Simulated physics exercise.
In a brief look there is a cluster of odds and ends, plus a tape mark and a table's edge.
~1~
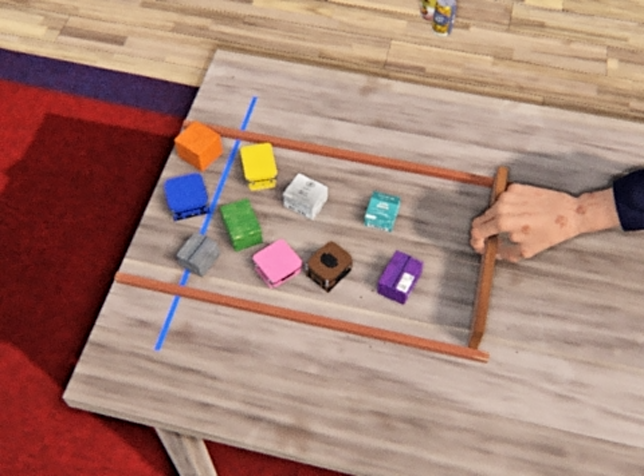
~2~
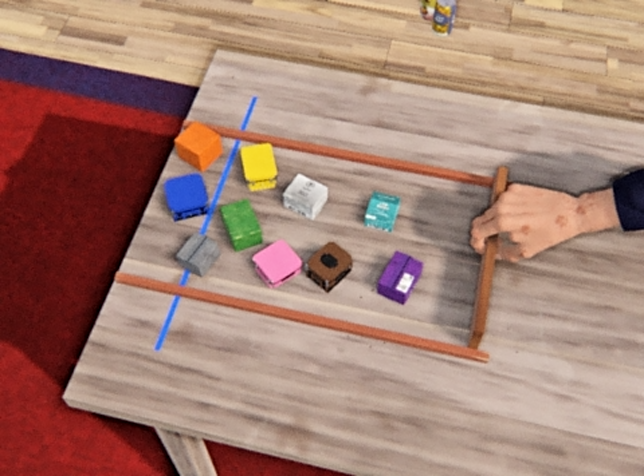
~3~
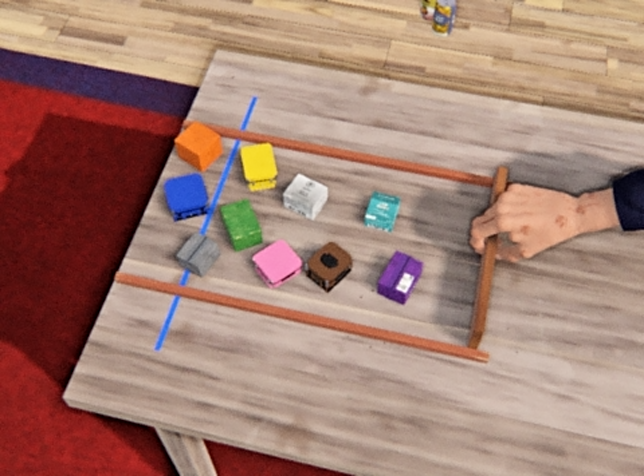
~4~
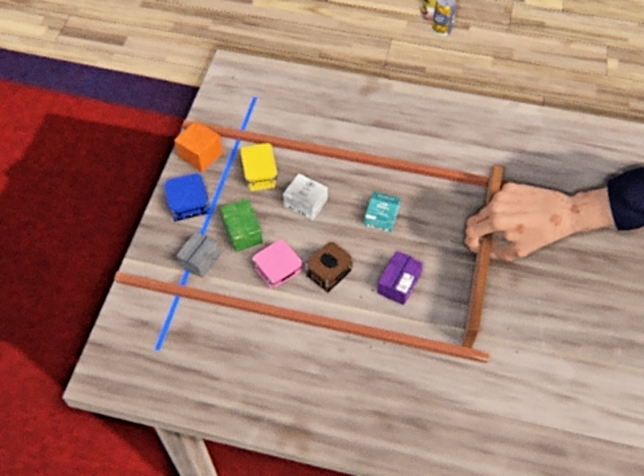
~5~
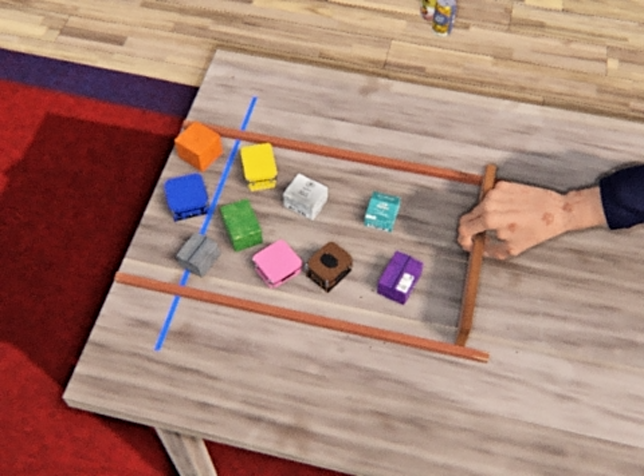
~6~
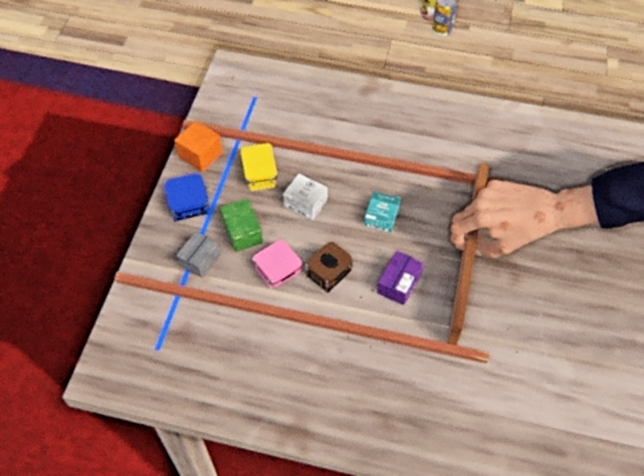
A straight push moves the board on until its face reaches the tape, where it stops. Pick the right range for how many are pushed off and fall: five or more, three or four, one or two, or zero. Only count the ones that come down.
The right range is three or four.
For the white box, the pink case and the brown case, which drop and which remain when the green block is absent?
White box: Still there; pink case: Over the edge; brown case: Still there.
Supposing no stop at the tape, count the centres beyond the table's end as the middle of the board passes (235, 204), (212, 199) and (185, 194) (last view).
1, 3 and 7.
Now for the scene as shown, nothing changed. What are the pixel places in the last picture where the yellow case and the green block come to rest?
The yellow case stops around (213, 154); the green block around (166, 208).
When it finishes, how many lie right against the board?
The figure is 3.
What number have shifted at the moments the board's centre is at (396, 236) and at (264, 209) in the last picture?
1, then 9.
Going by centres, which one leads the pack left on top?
That one is the orange block.
Soon after, none off yet; orange block at rest near (199, 146); blue case at rest near (187, 197); grey box at rest near (199, 255).
At rest, the number that fall off is three or four; fallen, pink case, grey box and blue case.
